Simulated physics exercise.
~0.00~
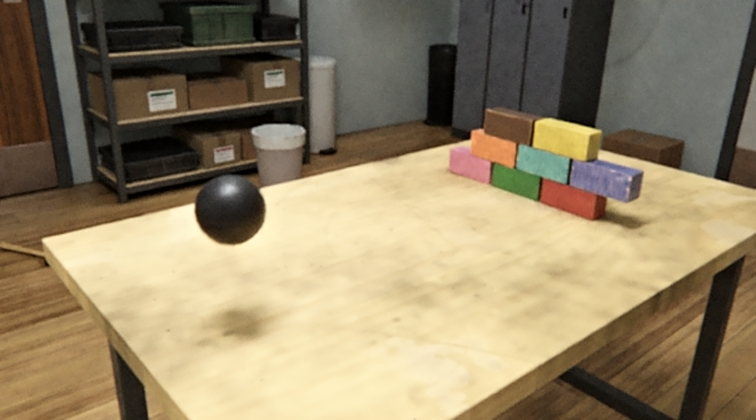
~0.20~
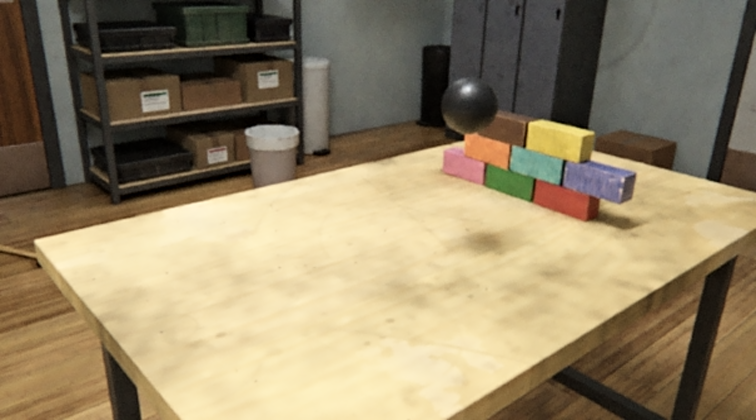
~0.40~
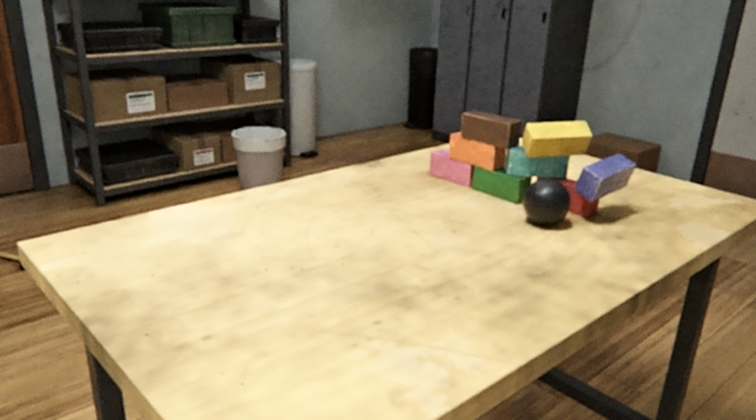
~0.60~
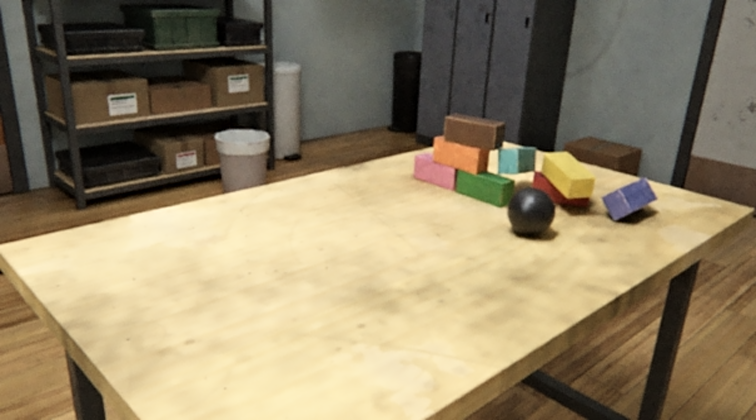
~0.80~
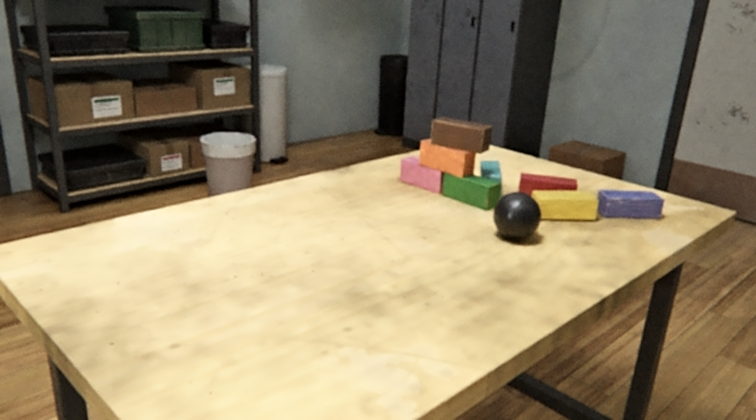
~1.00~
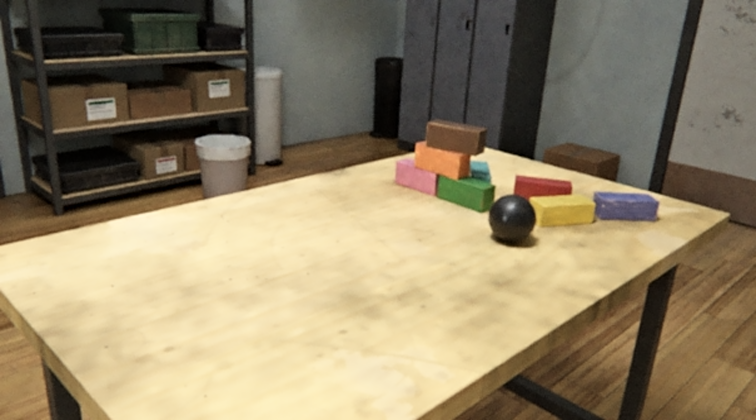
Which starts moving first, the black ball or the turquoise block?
The black ball moves first, flying toward the stack while the turquoise block is still in place. The turquoise block shifts only afterward, once the ball has reached the blocks.
